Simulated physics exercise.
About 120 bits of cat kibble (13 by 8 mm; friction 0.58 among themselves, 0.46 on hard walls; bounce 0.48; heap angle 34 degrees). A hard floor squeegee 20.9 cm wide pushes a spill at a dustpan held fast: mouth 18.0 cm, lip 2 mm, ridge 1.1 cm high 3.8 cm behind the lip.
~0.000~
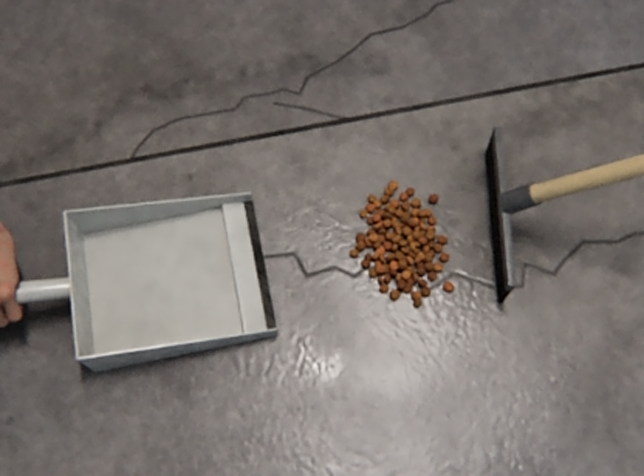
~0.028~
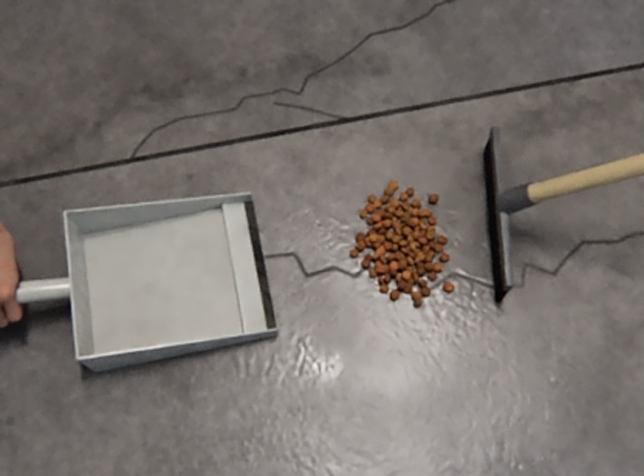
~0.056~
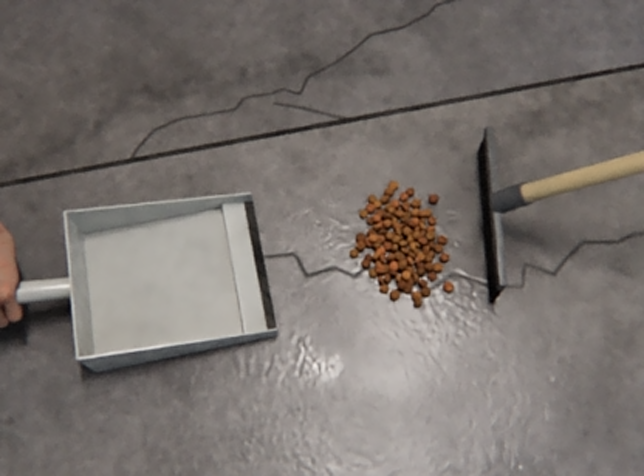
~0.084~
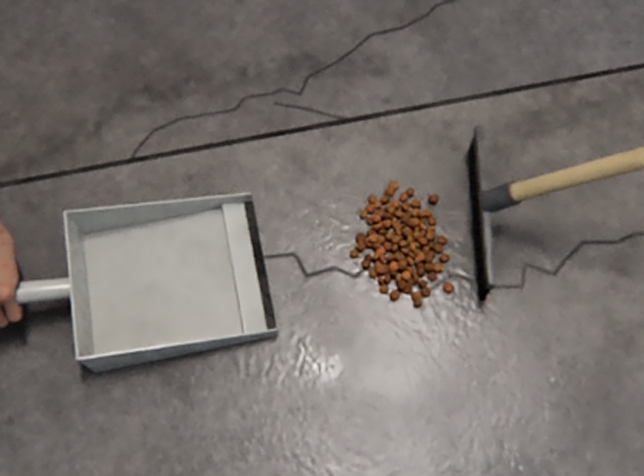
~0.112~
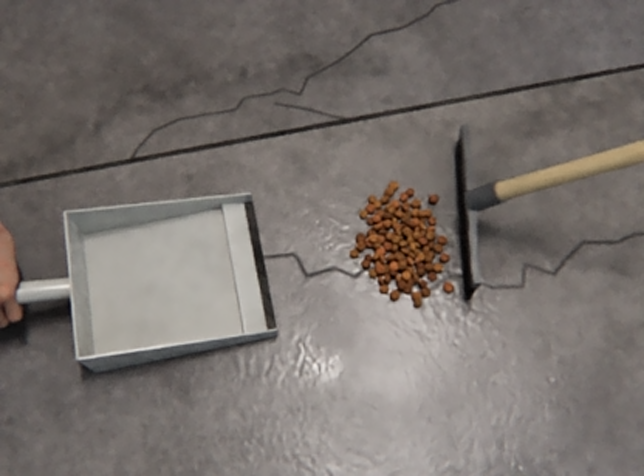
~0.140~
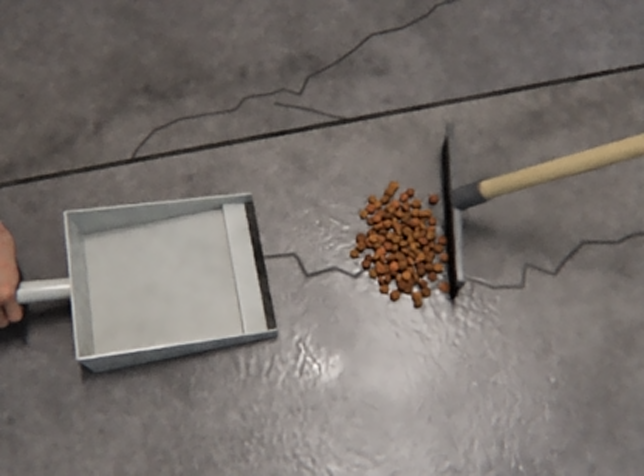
Black-bladed squeegee with a wooden handle sliding left across cracked grey floor to touch brown kibble, hand-held metal dustpan staying still.
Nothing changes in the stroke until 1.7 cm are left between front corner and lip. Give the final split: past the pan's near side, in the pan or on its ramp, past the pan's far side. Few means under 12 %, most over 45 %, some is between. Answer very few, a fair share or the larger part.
Past the pan's near side: Very few; in the pan or on its ramp: A fair share; past the pan's far side: A fair share.
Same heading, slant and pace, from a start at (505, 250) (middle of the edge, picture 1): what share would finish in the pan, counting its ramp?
Some 20 per cent.
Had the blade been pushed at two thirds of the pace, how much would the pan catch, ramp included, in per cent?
In that case some 20 per cent.
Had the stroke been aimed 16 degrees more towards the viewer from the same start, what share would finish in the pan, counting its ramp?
In that case some 20 per cent.
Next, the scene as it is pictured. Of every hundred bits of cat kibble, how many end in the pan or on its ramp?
About 20 per cent.
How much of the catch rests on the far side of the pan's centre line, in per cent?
About 60 per cent.
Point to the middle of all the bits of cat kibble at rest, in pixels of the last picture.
At about (266, 229).
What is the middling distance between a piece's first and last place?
Roughly 18 cm.
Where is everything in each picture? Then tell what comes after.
In the first frame, blade from (510, 286) to (496, 134), moved 0.0 cm, 0 of the pieces shifted so far; middle of the pieces at (403, 243); pan at (162, 286).
In the second frame, blade from (508, 286) to (494, 134), moved 0.3 cm, 0 of the pieces shifted so far; middle of the pieces at (403, 243).
In the third frame, blade from (501, 285) to (488, 134), moved 1.0 cm, 0 of the pieces shifted so far; middle of the pieces at (403, 243).
In the fourth frame, blade from (490, 285) to (478, 133), moved 2.3 cm, 0 of the pieces shifted so far; middle of the pieces at (403, 243).
In the fifth frame, blade from (475, 283) to (464, 132), moved 4.0 cm, 0 of the pieces shifted so far; middle of the pieces at (403, 244).
In the sixth frame, blade from (460, 282) to (450, 131), moved 5.8 cm, 1 of the pieces shifted so far; middle of the pieces at (403, 244); pan at (162, 286). The blade's pace is about 0.64 m/s, heading 17 degrees away from the viewer's side.
After 0.31 s, middle of the blade 14 cm from the lip; 0 % over the lip, far side 5 %, near side 0 %.
After 0.42 s, middle of the blade 7 cm from the lip; 0 % over the lip, far side 10 %, near side 5 %.
After 0.67 s, middle of the blade 4 cm from the lip; 20 % over the lip, far side 20 %, near side 0 %.
At rest (1.1 s), near side 5 %, pan 20 %, far side 20 %, in front of the lip or behind the blade 55 %.
